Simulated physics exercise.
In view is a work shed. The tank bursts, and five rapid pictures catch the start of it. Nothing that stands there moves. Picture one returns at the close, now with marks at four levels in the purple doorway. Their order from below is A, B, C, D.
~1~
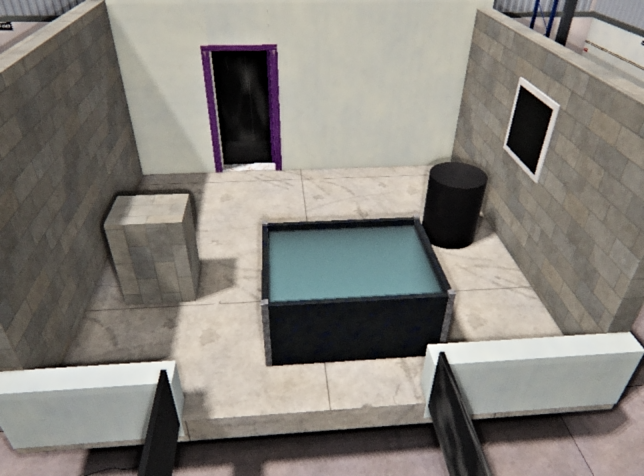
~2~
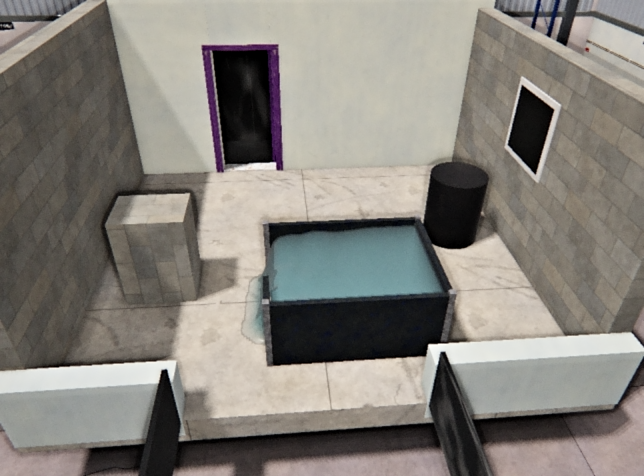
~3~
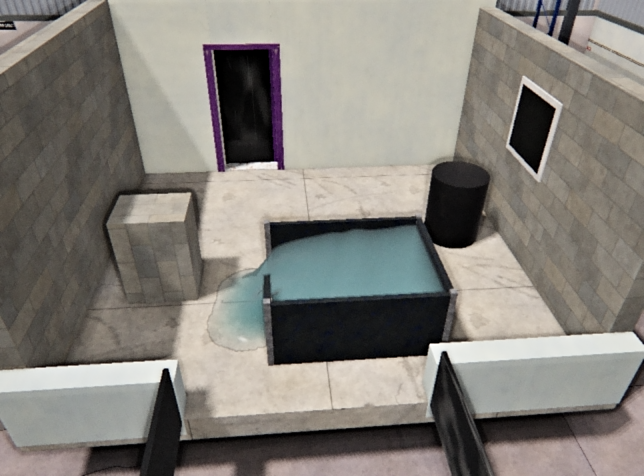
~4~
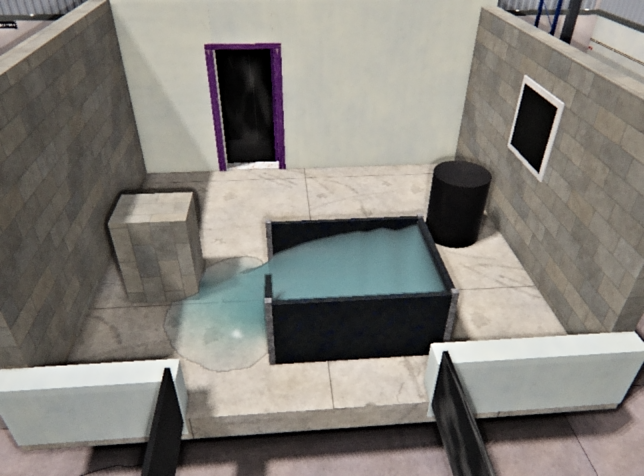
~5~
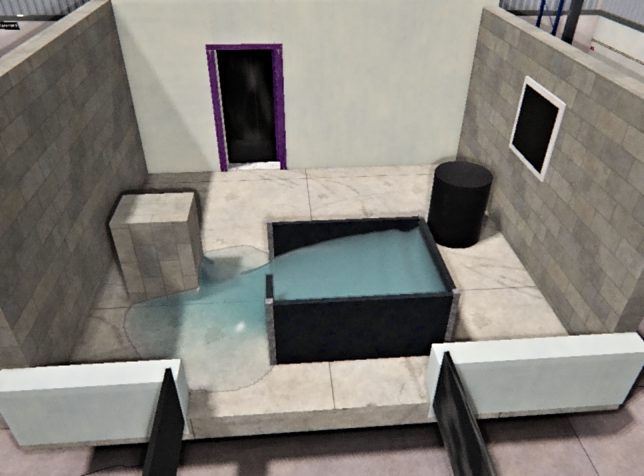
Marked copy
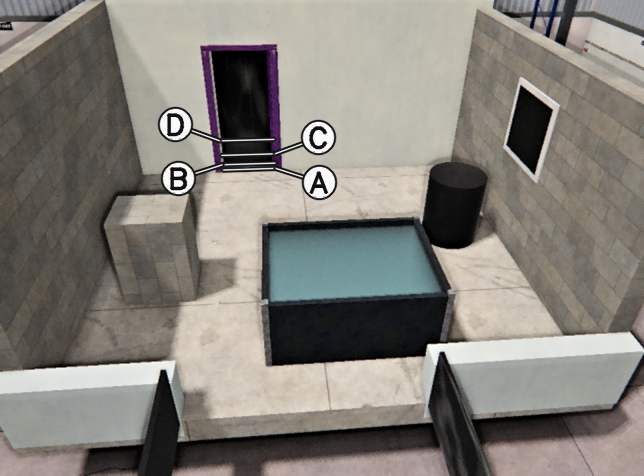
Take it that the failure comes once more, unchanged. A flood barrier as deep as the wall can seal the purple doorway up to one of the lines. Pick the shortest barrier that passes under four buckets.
Mark B just does it.
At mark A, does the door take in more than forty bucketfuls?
No, it does not.
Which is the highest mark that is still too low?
The answer is A.
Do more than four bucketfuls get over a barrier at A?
Yes, that goes wrong.
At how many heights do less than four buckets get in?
Three.
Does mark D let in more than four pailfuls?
No, that is safe.
In white, A at (249, 169); B at (249, 163); C at (248, 154); D at (247, 140); from the bottom up A, B, C, D.
With A, about 12 bucketfuls get in.
With B, a splash gets over, under a bucket.
With C, nothing gets over.
With D, nothing gets over.
